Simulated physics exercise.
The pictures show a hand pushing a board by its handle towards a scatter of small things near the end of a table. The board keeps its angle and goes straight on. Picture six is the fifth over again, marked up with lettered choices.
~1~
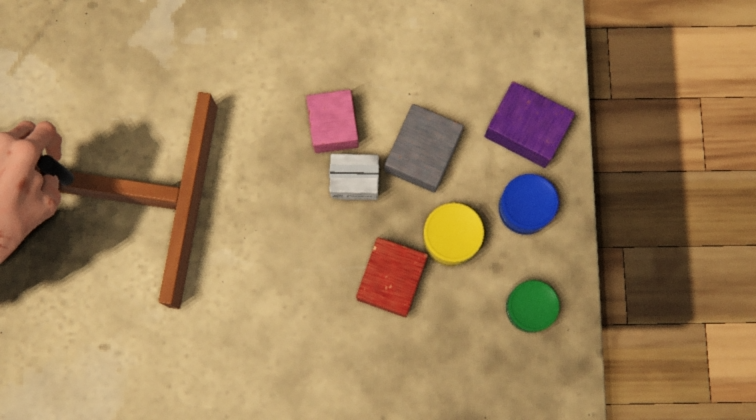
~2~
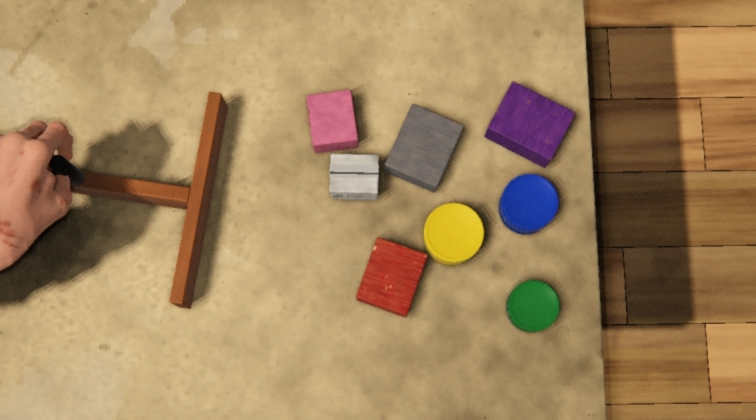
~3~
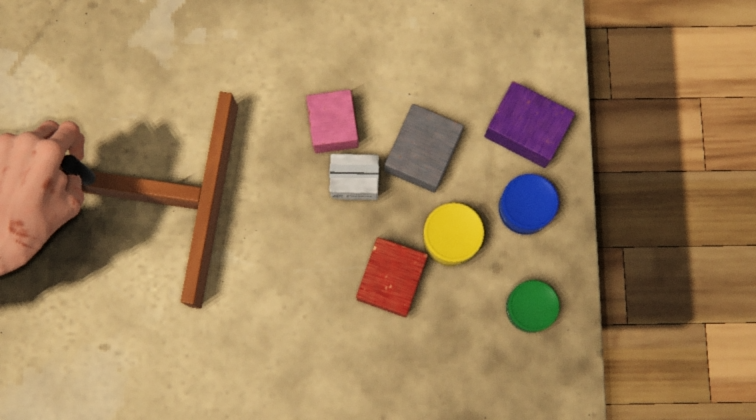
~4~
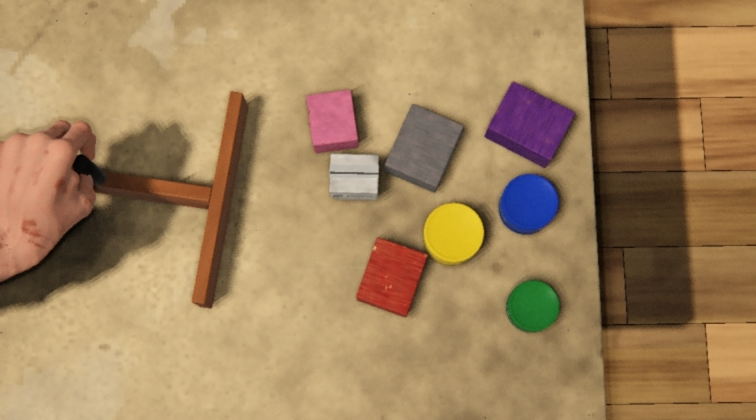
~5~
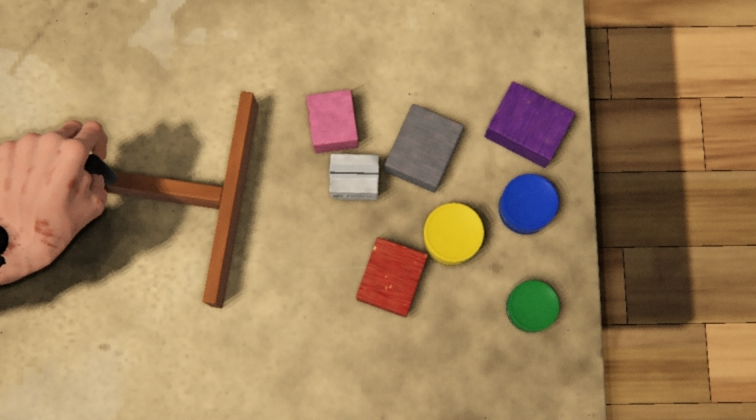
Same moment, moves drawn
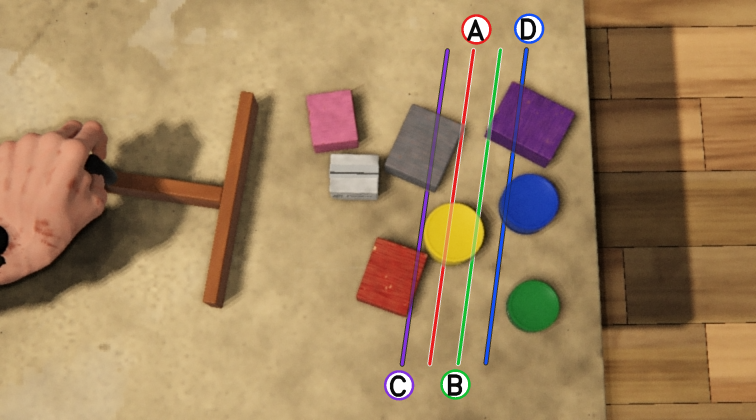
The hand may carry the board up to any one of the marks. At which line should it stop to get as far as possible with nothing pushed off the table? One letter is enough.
It can go as far as C.
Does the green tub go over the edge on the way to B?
No.
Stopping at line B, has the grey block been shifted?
Yes.
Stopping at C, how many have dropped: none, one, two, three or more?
The count is none.
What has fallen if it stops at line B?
It is the purple block.
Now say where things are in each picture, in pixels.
In the first frame, red block (392, 278); purple block (529, 125); pink block (333, 122).
In the second frame, board (196, 196); yellow tub (453, 235).
In the third frame, board (206, 196); blue tub (527, 205).
In the fourth frame, board (218, 195); green tub (533, 307).
In the fifth frame, board (228, 195); purple block (529, 125); pink block (333, 122); yellow tub (453, 235).
On the marked copy, A at (452, 202); B at (480, 202); C at (426, 203); D at (507, 202).
With C. Early on, board (300, 194); pink block (345, 124); purple block (529, 125).
Further on, board (370, 193); purple block (535, 124); grey block (460, 150).
At the end, board (421, 192); purple block (577, 118); blue tub (539, 212); nothing has fallen.
As for the rest, A drops the purple block; B drops the purple block; D drops the purple block.
